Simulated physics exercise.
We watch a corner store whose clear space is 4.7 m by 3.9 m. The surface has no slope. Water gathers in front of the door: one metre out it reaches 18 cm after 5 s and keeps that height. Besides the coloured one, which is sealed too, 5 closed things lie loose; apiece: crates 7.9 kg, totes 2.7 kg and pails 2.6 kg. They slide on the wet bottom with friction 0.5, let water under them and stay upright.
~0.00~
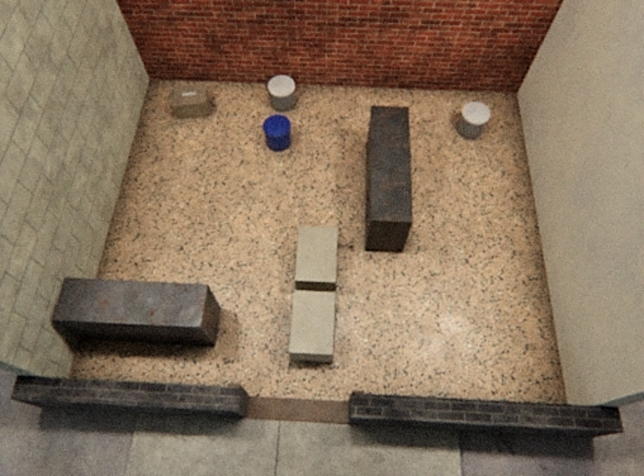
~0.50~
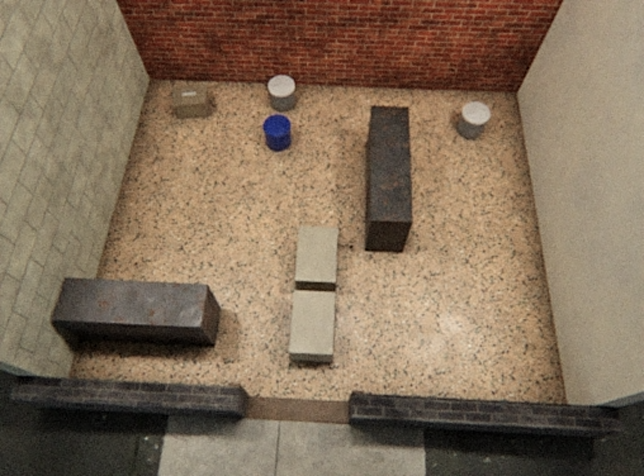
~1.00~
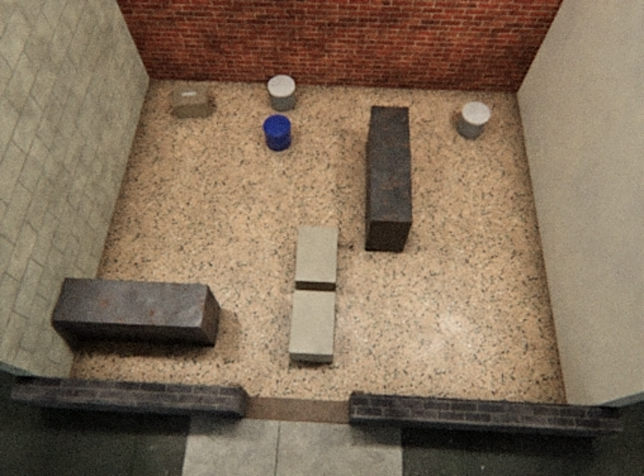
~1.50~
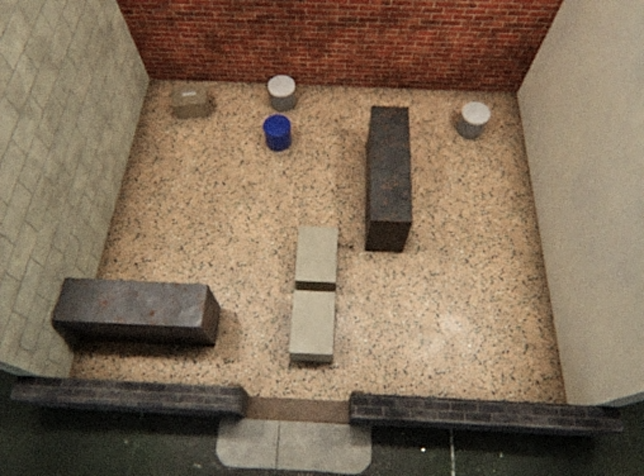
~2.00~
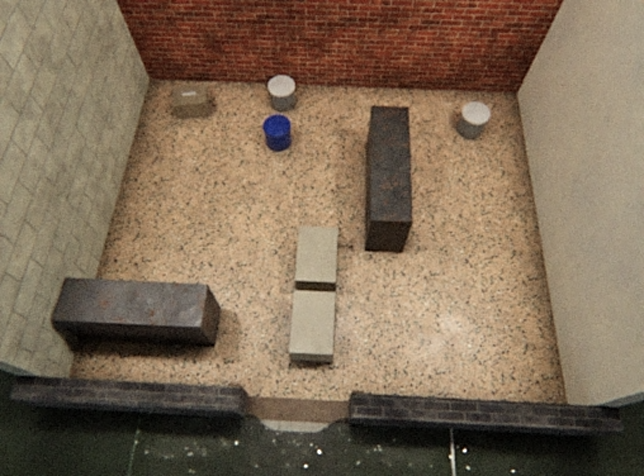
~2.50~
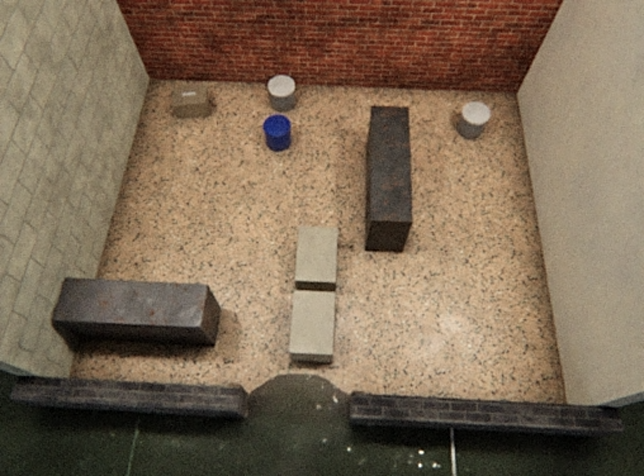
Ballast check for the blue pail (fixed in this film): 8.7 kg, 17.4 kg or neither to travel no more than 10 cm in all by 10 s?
For it, the smaller load will do.
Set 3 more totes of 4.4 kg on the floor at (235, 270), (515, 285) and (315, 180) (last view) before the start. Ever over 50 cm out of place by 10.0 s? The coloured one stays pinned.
In that order: Past it, under, more.
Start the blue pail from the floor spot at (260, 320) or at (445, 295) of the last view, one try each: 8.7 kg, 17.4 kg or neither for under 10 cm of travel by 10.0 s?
In that order: It takes the larger; the smaller is enough.
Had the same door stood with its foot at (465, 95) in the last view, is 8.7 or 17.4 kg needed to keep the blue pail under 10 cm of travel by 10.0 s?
In that case the lower weight is enough.
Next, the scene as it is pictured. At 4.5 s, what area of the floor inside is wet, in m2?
Roughly 4.0 m2.
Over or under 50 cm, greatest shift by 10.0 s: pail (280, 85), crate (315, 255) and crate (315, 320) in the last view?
In that order: Under, over, past it.
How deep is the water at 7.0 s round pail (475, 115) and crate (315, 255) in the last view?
About 0 and 4 cm.
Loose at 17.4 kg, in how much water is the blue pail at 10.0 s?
Roughly 6 cm.
After 3.5 s the blue pail would be 0 cm from its start with 8.7 kg and 0 cm from its start with 17.4 kg; 0 cm of water round it then.
After 4.5 s the blue pail would be 0 cm from its start with 8.7 kg and 0 cm from its start with 17.4 kg; 0 cm of water round it then.
After 7.0 s the blue pail would be 0 cm from its start with 8.7 kg and 0 cm from its start with 17.4 kg; 3 cm of water round it then.
After 10.0 s the blue pail would be 0 cm from its start with 8.7 kg and 0 cm from its start with 17.4 kg; 6 cm of water round it then.
